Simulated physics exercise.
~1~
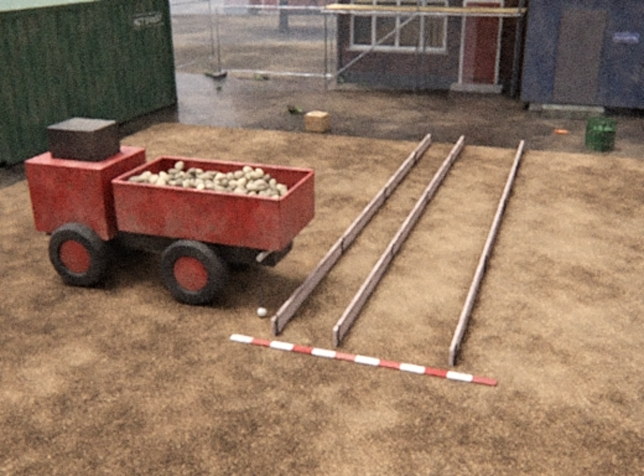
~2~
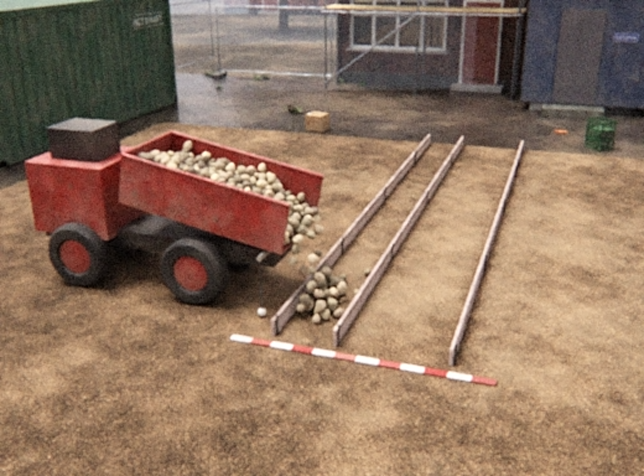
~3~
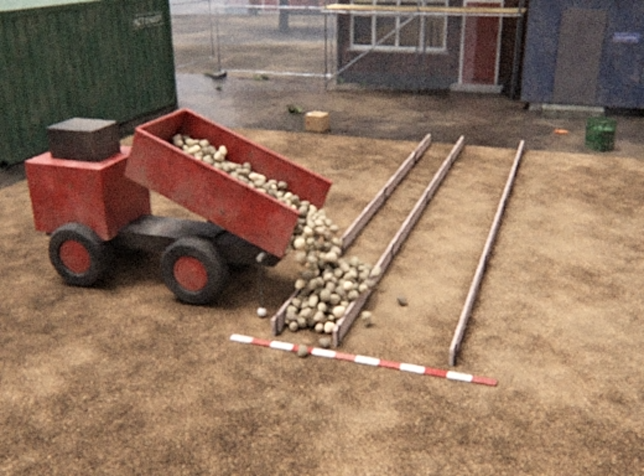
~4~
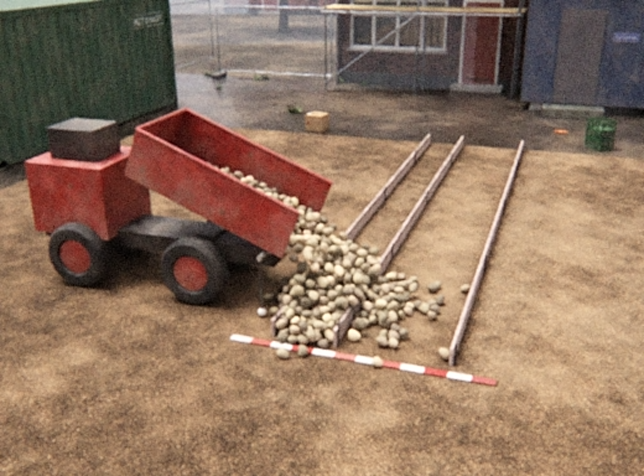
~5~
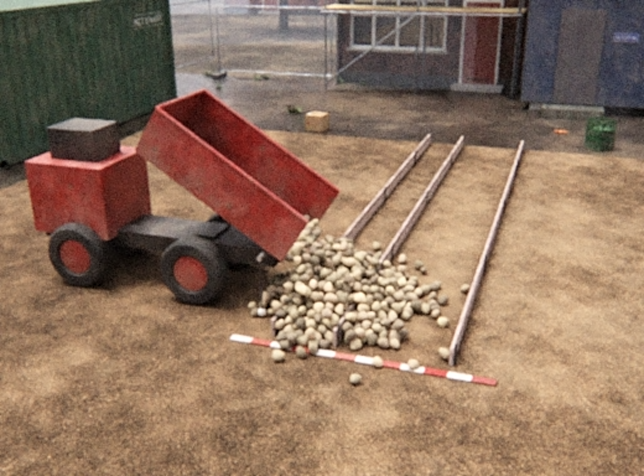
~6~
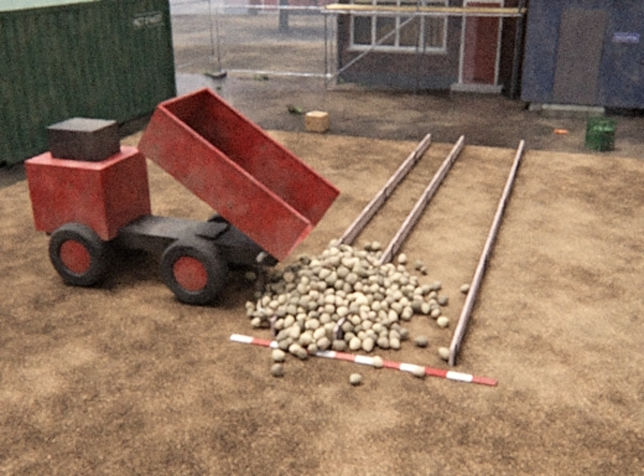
A sandy yard is seen from above at an angle, with a green container at left and dark buildings and fencing behind. A red truck with a bed full of pale, rounded stones stands at left, facing left, beside three long boards and a red-and-white striped staff on the ground. The bed tips up and stones pour from its right end between the two nearer boards. It pauses while they keep spilling over the middle board, then tilts more steeply and empties. The stones settle in a broad heap behind the truck, burying the boards' near ends, with a few strays beyond the staff.
